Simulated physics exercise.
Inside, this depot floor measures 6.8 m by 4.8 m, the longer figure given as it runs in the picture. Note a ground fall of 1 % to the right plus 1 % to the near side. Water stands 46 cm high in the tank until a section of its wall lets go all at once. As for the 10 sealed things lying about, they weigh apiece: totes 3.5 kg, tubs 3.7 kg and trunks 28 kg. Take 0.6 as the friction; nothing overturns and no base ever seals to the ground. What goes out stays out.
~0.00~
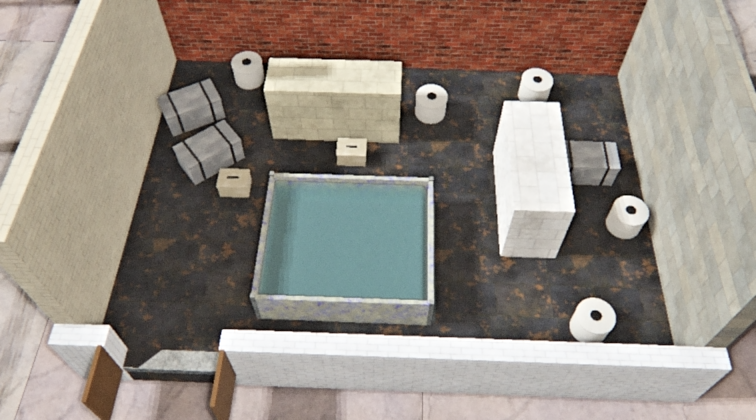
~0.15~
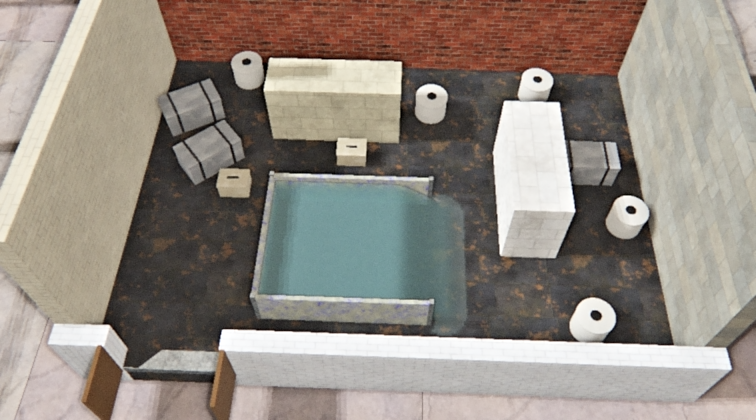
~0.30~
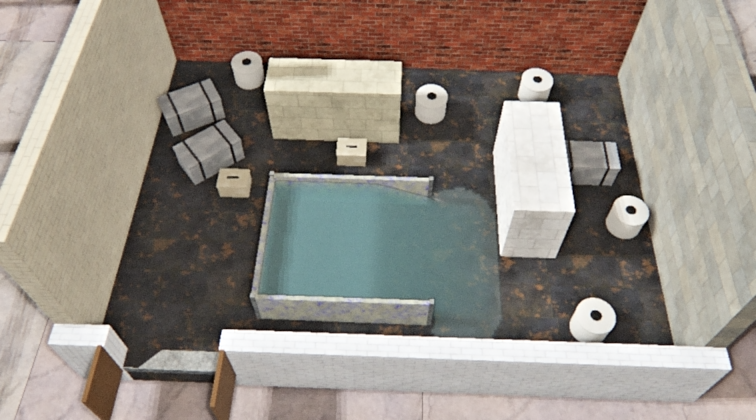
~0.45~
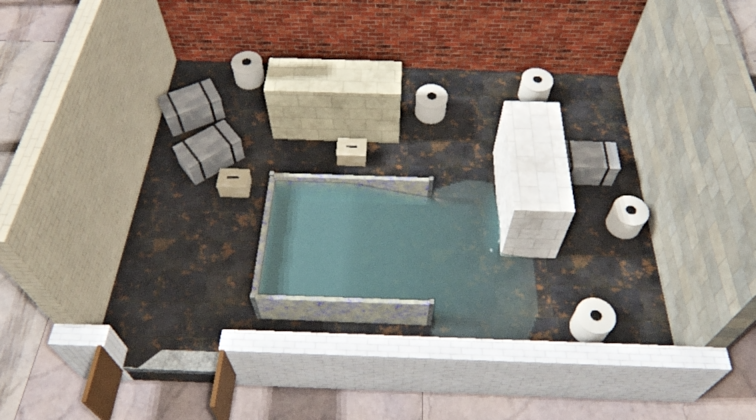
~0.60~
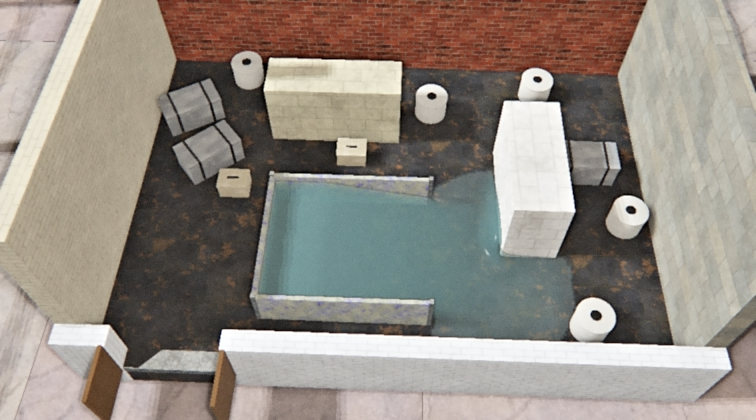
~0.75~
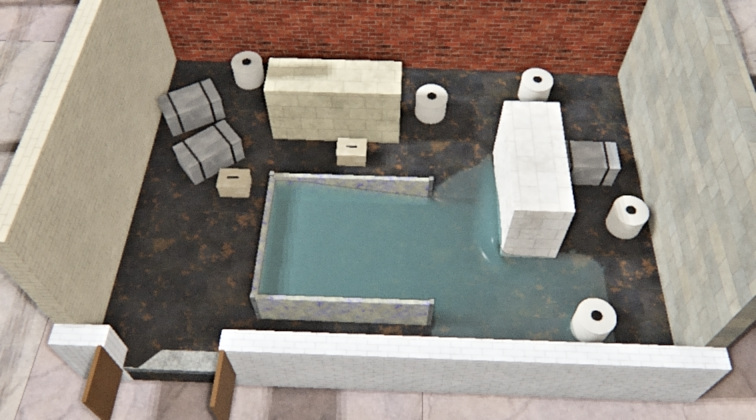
On a dark, stained depot floor enclosed by low walls, blue-green water sits in a rectangular basin among tubs, crates and large blocks. The basin's right side is gone and water spreads rightward across the floor, reaching the white block and passing its near end toward a white tub, while the objects stay put.
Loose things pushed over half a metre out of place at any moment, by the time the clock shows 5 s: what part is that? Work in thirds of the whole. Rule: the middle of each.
A fair number, one to two in three.
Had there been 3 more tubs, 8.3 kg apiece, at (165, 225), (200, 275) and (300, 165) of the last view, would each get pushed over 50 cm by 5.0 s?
In the order given, not as far, not as far and not as far.
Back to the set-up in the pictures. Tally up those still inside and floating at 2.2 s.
The count is 1.
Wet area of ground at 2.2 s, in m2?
The covered patch comes to about 13 m2.
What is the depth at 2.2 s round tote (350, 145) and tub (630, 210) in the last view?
Around 0 cm and 3 cm.
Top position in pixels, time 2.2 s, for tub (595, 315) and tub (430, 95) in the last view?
Approx. (660, 306); approx. (413, 79).
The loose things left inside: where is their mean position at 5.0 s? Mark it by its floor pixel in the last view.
Centre of the remaining things: Roughly (366, 126).
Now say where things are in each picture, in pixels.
A tub at (596, 315), on the bottom; a tote at (352, 147) rests on the ground; water covers 3.5 m2; 0 of 10 have shifted, in the first frame.
A tub at (596, 315), on the bottom; a tote at (352, 147), on the bottom; water covers 4.4 m2; 0 of 10 have shifted, in the second frame.
A tub at (596, 315) rests on the ground; a tote at (352, 147), on the bottom; 5.3 m2 under water; 0 of 10 have shifted, in the third frame.
A tub at (596, 315) rests on the ground; a tote at (352, 147), on the bottom; 6.1 m2 under water; 0 of 10 have shifted, in the fourth frame.
A tub at (596, 315), on the bottom; a tote at (352, 147) rests on the ground; 6.9 m2 under water; 0 of 10 have shifted, in the fifth frame.
A tub at (596, 316) rests on the ground; a tote at (352, 147), on the bottom; water covers 7.5 m2; 0 of 10 have shifted, in the sixth frame.
After 1.1 s 0 of 10 are over 50 cm from their spots; 0 afloat.
After 2.2 s 1 of 10 are over 50 cm from their spots; 1 afloat.
After 3.5 s 3 of 10 are over 50 cm from their spots; 2 afloat.
After 5.0 s 5 of 10 are over 50 cm from their spots, and 5 have been at some point; 5 afloat.
